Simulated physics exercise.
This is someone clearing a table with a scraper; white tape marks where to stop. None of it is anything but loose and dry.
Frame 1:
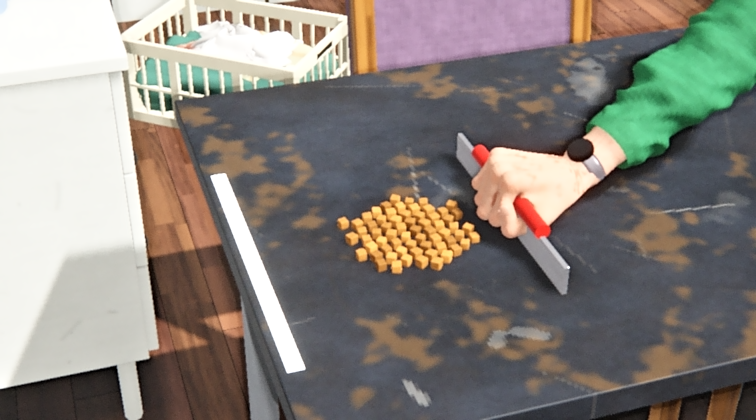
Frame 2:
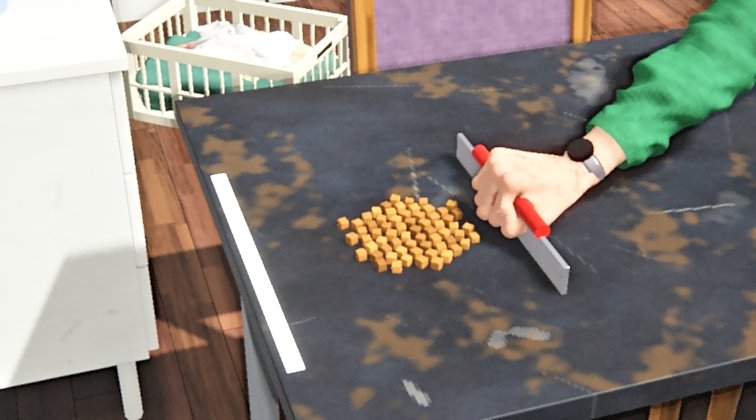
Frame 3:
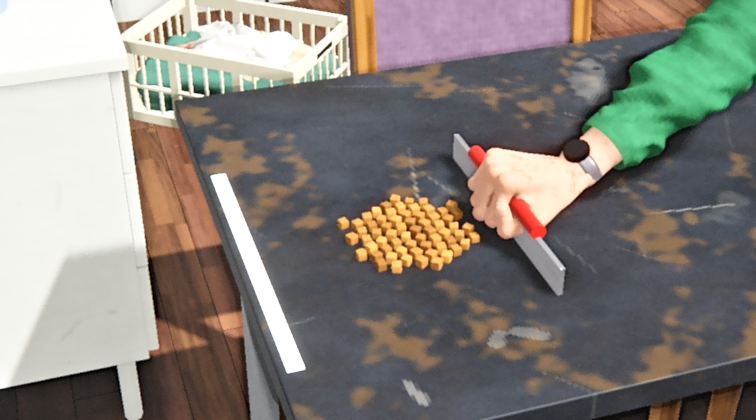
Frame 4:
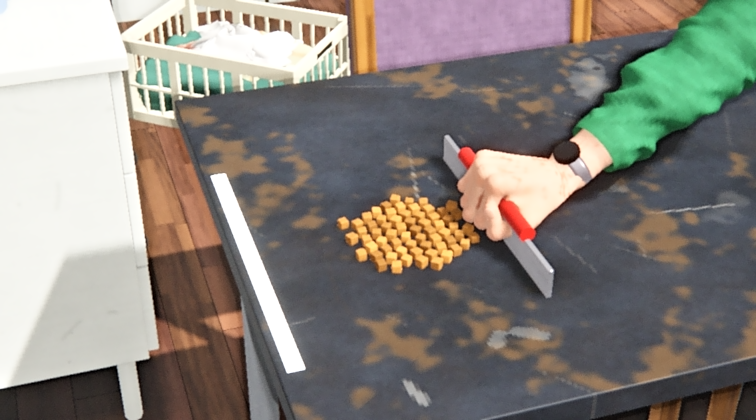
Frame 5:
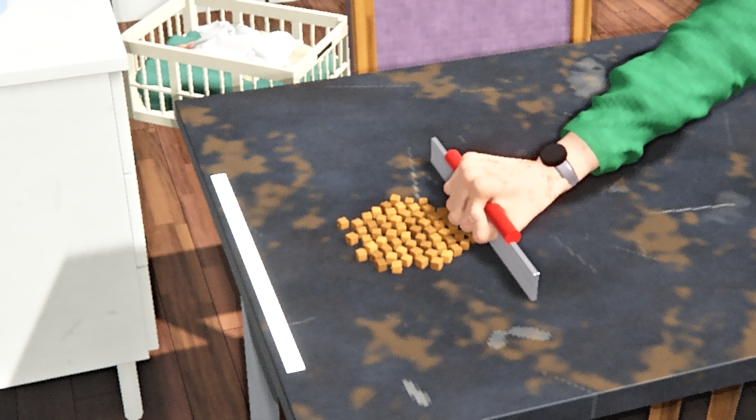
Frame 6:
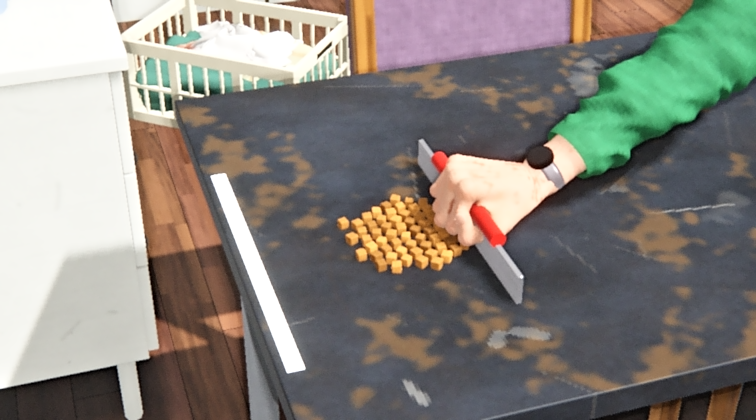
At the start, a hand in a green sleeve holds a red-handled scraper still on a dark, worn table, right of a heap of small brown cubes and a white tape strip. The hand then slides the scraper a short way left, up to the heap's right side, while the heap stays in place.
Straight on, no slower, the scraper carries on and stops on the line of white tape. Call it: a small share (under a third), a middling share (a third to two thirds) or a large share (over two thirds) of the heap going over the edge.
A large share.
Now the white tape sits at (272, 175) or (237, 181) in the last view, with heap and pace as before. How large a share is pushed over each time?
In turn 0 and 60 in a hundred.
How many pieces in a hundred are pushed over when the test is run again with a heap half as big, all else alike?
Roughly 100 per cent.
Soon after the last picture, scraper still moving, near (354, 222); heap all on the table, its front near (289, 246).
A little later, scraper stopped at the white tape; heap most over the edge.
Later still, scraper stopped at the white tape; heap all over the edge.
At rest, scraper stopped at the white tape; heap all over the edge.
